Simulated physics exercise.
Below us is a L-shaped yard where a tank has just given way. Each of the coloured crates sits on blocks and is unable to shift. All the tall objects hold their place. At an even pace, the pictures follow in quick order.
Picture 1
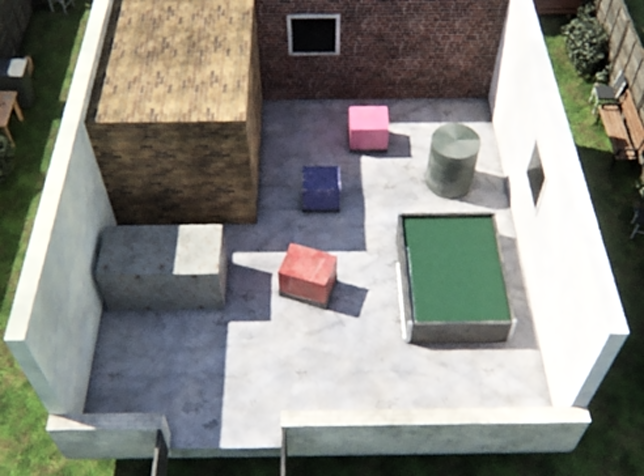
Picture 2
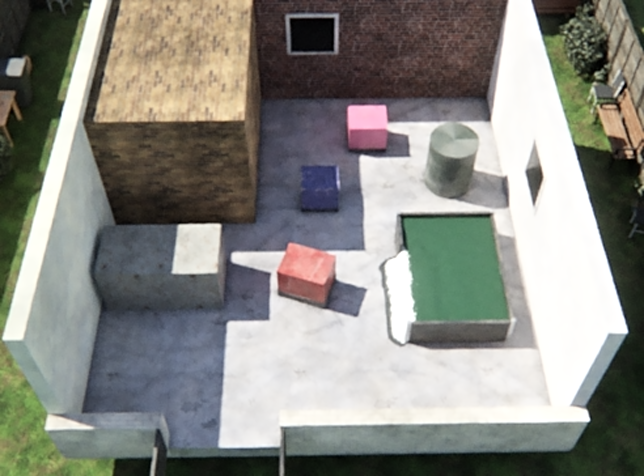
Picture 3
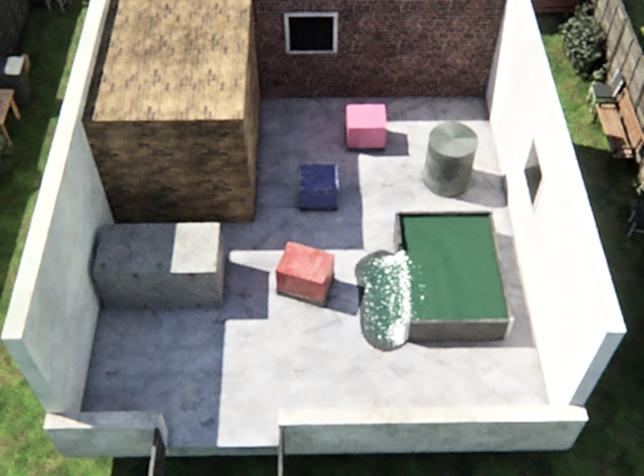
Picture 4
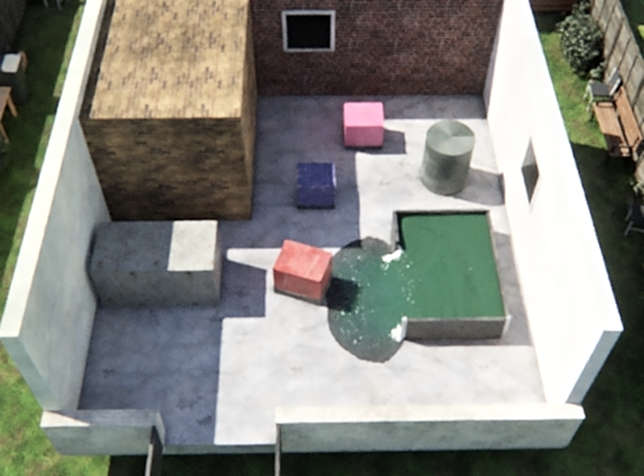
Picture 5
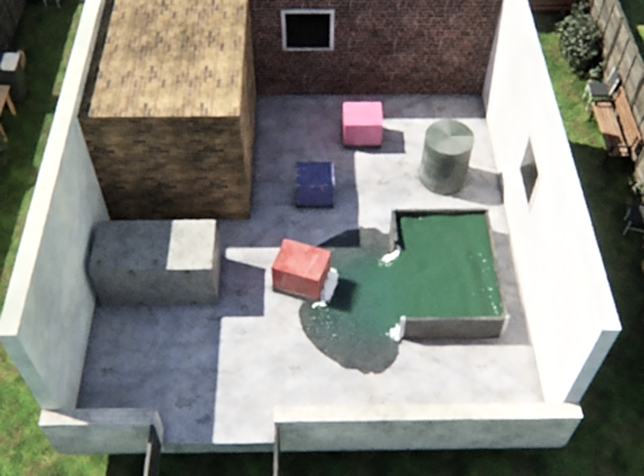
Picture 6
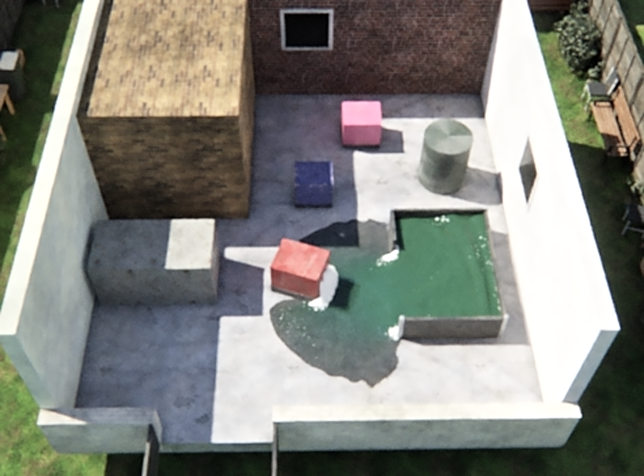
At first, an open tank of green water stands full and still in a walled yard with pink, blue and red crates. Then water bursts from its left side, drops to the floor in a foamy sheet, spreads leftward, and washes around the red crate, which stays put as the puddle widens beyond it.
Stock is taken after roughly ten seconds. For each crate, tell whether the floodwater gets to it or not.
Crate by crate: Pink crate - not reached; red crate - reached; blue crate - reached.
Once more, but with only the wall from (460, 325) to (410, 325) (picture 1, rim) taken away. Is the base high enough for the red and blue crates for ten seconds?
As it turns out, the red crate is left untouched, and the blue crate is left untouched.
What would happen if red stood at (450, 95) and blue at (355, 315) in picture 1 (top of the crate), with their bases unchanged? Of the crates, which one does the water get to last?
It should be the red crate.
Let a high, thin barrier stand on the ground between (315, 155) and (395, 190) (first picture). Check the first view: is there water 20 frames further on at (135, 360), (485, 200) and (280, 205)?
As listed: Covered, clear, awash.
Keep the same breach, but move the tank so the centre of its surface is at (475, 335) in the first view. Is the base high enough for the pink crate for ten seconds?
The pink crate one stays clear.
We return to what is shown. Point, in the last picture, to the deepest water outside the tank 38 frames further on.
Around (104, 308).
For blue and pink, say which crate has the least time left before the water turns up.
That is the blue one.
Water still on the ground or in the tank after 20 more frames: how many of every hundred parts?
92 %.
A moment on, water covers 20 % of the floor; the pink crate not reached, the red crate water round its plinth, the blue crate water round its plinth.
Next, water covers 40 % of the floor; the pink crate not reached, the red crate water round its plinth, the blue crate water round its plinth.
Then, water covers 60 % of the floor; the pink crate not reached, the red crate water round its plinth, the blue crate water round its plinth.
Later, water covers 75 % of the floor; the pink crate water round its plinth, the red crate water round its plinth, the blue crate water round its plinth.
In the end, water covers 95 % of the floor; the pink crate stayed above the water, the red crate was topped, the blue crate was topped.
